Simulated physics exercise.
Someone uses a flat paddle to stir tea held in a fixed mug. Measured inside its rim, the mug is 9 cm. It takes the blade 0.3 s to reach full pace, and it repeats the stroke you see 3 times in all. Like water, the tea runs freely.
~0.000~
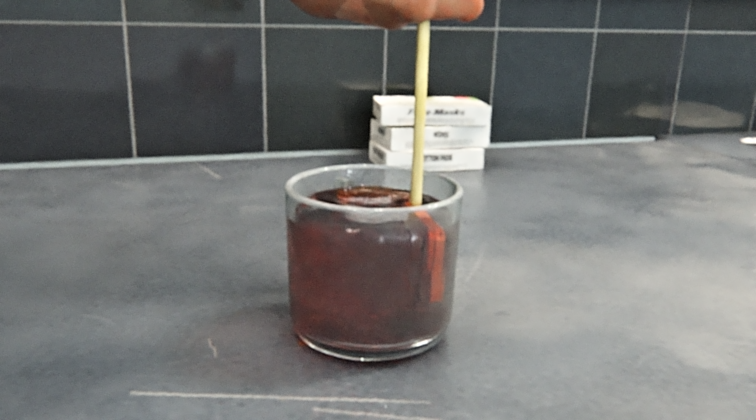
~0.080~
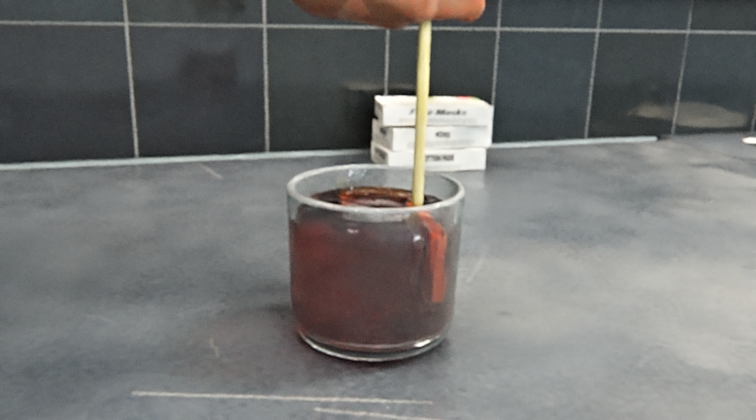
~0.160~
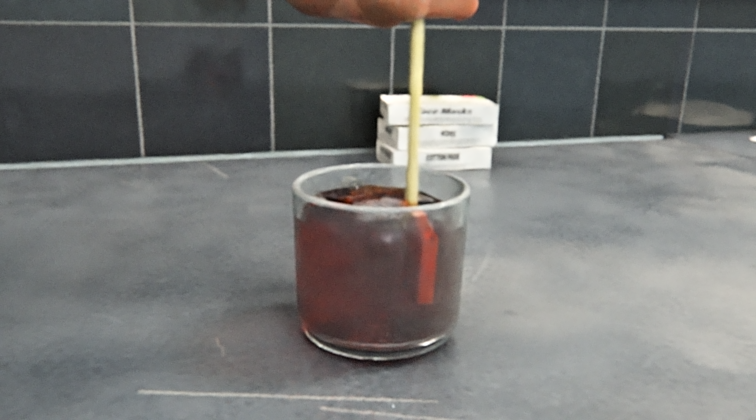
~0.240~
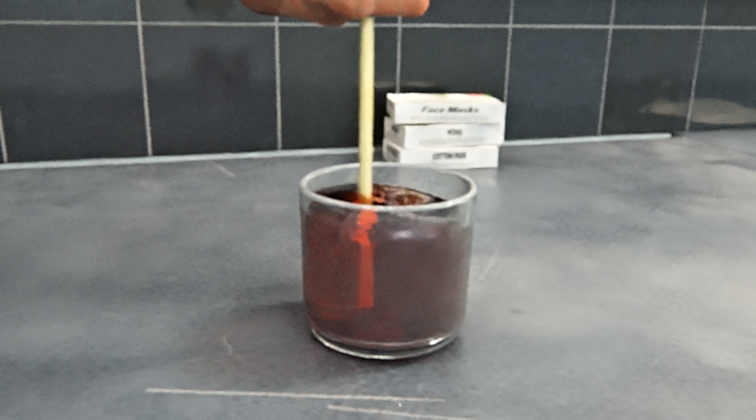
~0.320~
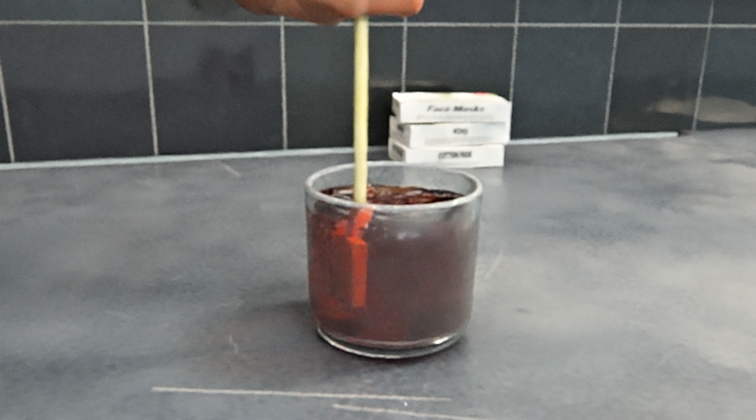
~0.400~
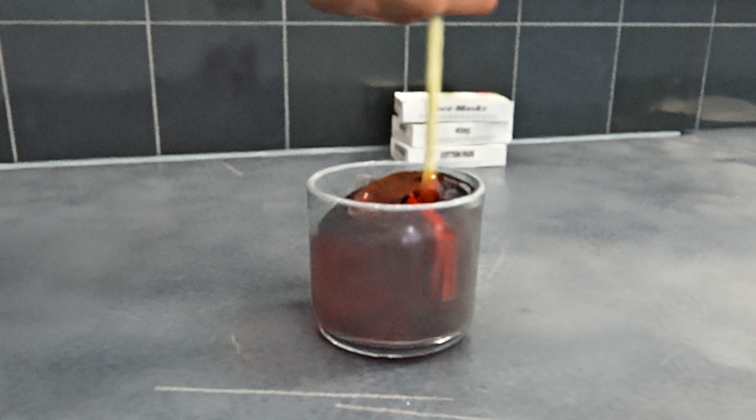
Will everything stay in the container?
Runs over.
By 0.59 s 3 ml is over the rim.
By 0.78 s 9 ml is over the rim.
By 0.97 s 13 ml is over the rim.
By 1.16 s 14 ml is over the rim.
At rest 14 ml is over the rim.
